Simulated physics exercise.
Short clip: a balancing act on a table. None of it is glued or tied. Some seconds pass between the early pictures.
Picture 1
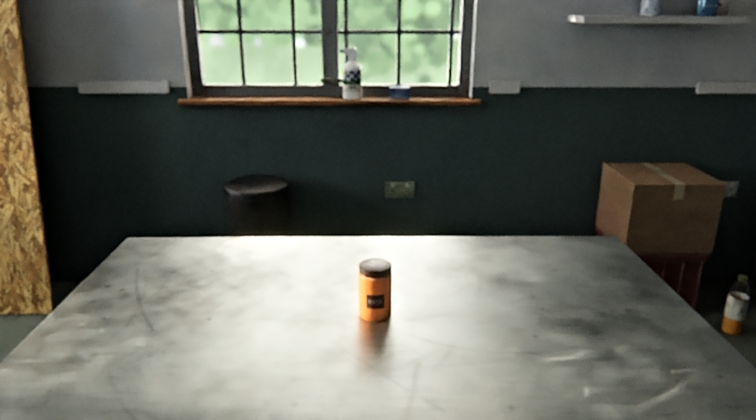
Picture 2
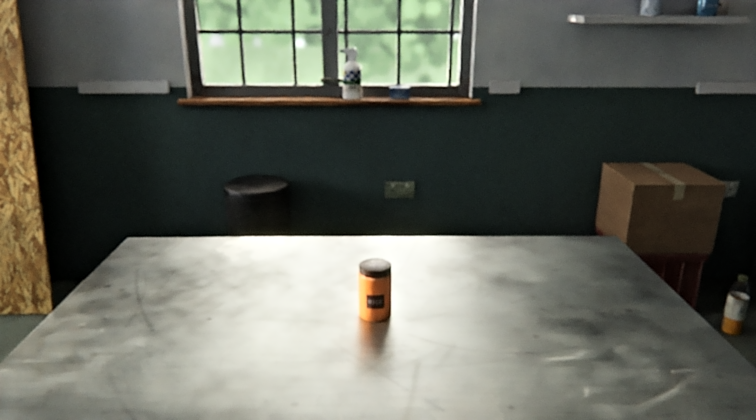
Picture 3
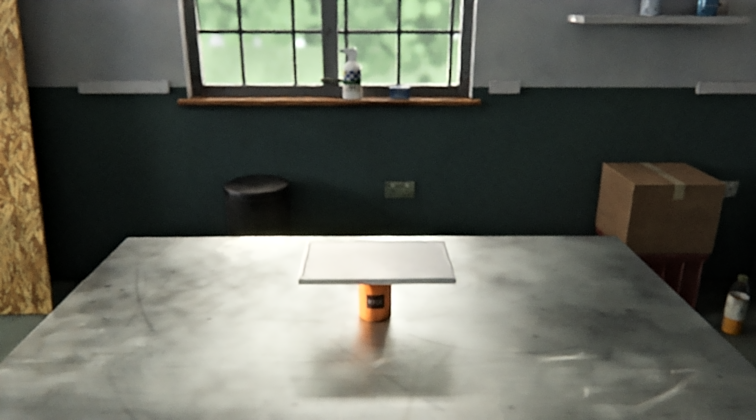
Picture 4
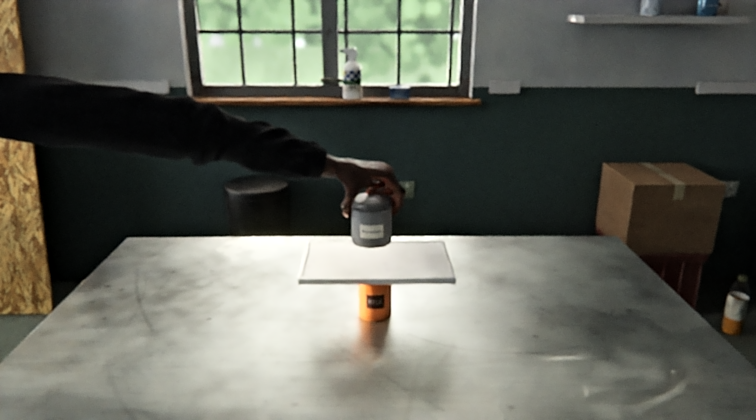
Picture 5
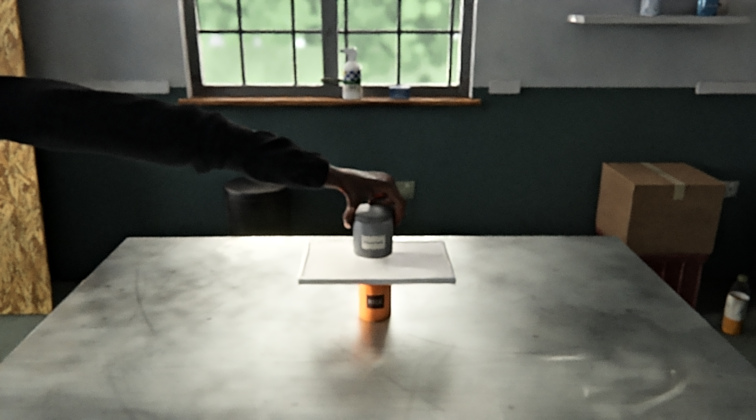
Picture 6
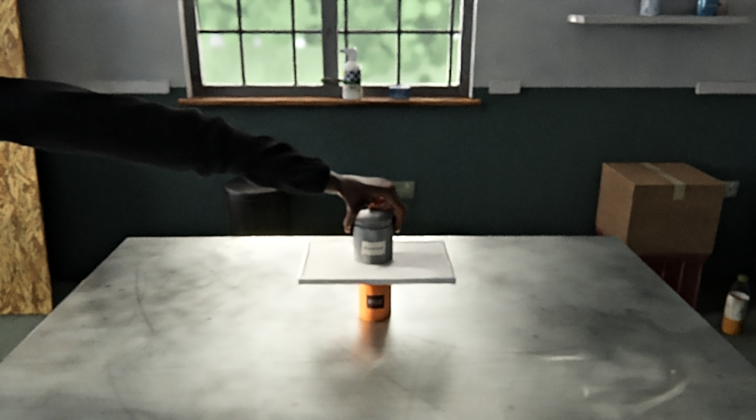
A hand lowers a grey jar onto a white board resting on an orange jar.
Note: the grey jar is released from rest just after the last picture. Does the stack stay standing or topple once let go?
I expect the stack to stay settled.
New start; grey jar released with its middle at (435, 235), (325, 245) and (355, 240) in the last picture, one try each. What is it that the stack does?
Try 1: Topples; try 2: Topples; try 3: Stands.
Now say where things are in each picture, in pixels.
In the first frame, the last thing is not in view yet; orange jar (375, 289).
In the second frame, the last thing is not in view yet; orange jar (375, 289).
In the third frame, the last thing is not in view yet; orange jar (375, 289).
The fourth frame shows coming down; grey jar (371, 220); orange jar (375, 289).
The fifth frame shows coming down; grey jar (373, 231); orange jar (375, 289).
The sixth frame shows set down, still held; grey jar (373, 236); orange jar (375, 289).
Then, 0.30 s after the last picture, nothing has stirred.
Then, 0.70 s after the last picture, grey jar resting near (373, 237).
At rest, all 3 in place. Seen from the same camera at the end, grey jar near (373, 237). The stack keeps its balance.
